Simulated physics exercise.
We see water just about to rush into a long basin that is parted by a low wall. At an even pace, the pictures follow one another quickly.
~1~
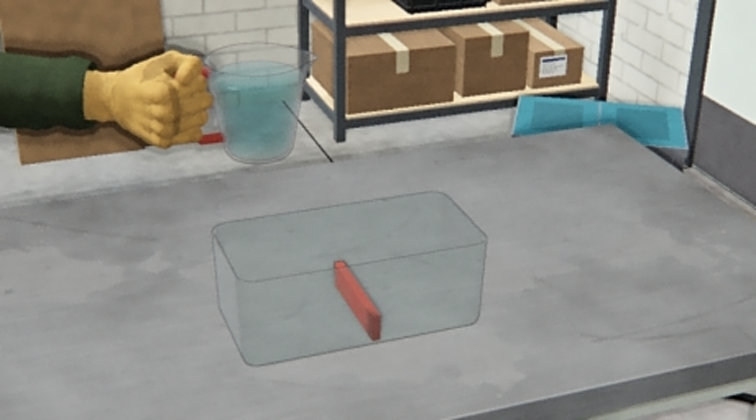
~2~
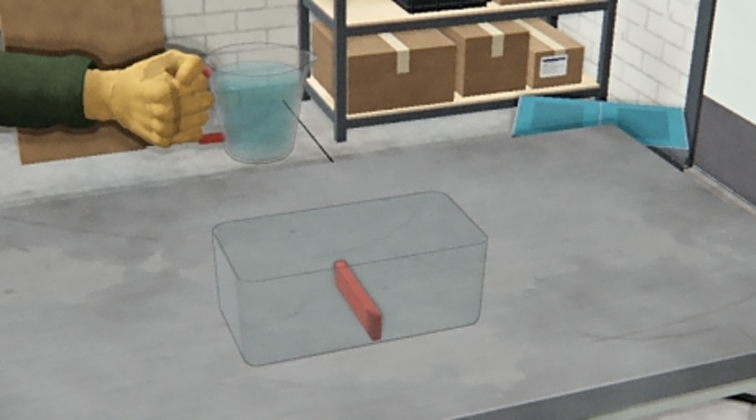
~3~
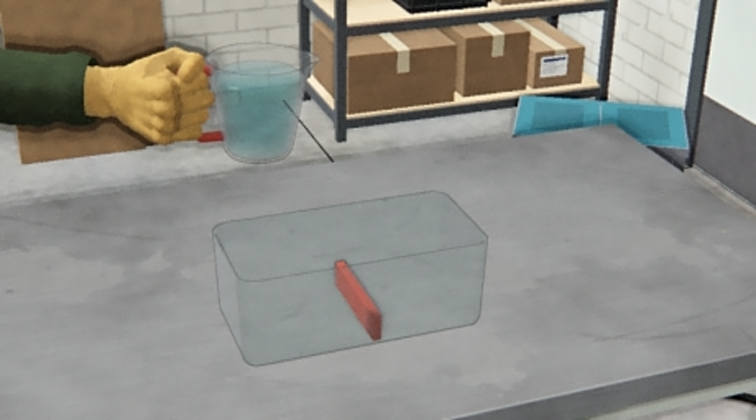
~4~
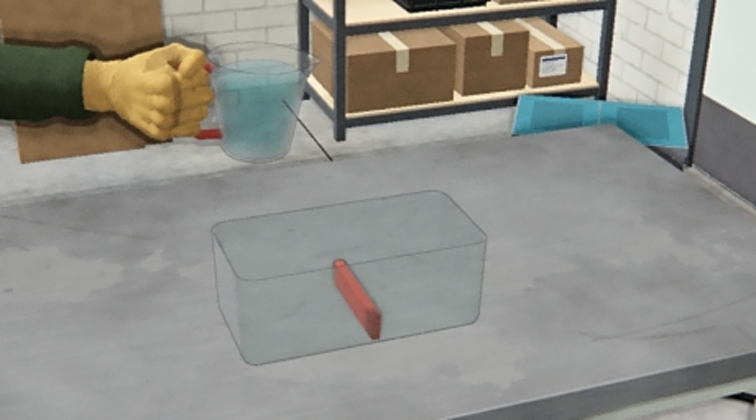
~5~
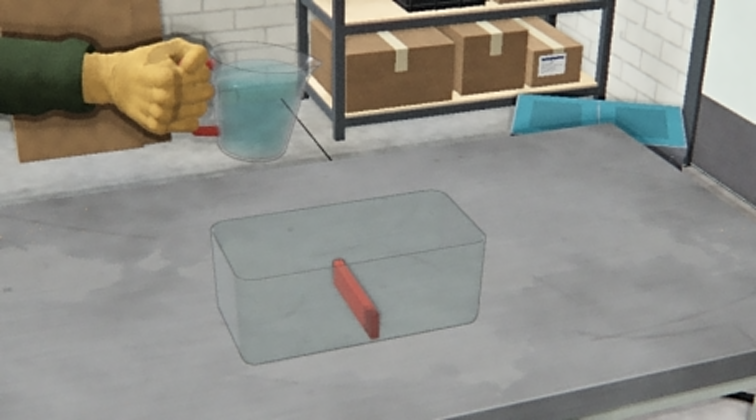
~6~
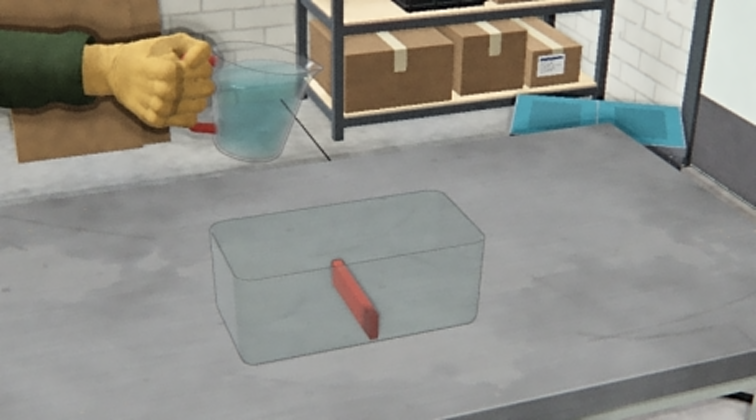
In this clip, a yellow-gloved hand holds a clear jug of bluish water behind a transparent rectangular basin with a low red wall inside, then gradually tilts the jug slightly to the right while the basin stays still.
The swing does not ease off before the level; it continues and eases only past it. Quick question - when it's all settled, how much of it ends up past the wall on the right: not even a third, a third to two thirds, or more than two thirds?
I'd say more than two thirds.
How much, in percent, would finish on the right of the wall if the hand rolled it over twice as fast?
Roughly 70 in a hundred.
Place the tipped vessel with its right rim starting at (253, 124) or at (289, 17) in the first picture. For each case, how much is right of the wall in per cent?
The first gives 5 %, the second 65 %.
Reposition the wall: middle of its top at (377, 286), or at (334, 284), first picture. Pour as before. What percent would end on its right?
Roughly 55 per cent first and roughly 95 per cent second.
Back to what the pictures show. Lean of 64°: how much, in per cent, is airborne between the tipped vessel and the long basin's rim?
Roughly 20 percent.
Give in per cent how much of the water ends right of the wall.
That share comes out near 80 percent.
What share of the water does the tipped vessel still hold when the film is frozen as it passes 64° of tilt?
Looks like roughly 70 percent is still held.
A moment on, the tilt is 64° and 72 per cent is still to pour, 0 is left of the wall and 6 right of it.
Next, the tilt is 99° and 14 per cent is still to pour, 3 is left of the wall and 62 right of it.
Then the tilt is 108° and 0 per cent is still to pour, 17 is left of the wall and 81 right of it.
Later the tilt is 108° and 0 per cent is still to pour, 19 is left of the wall and 80 right of it.
At rest 19 per cent lies left of the wall, 80 right of it and 1 outside.
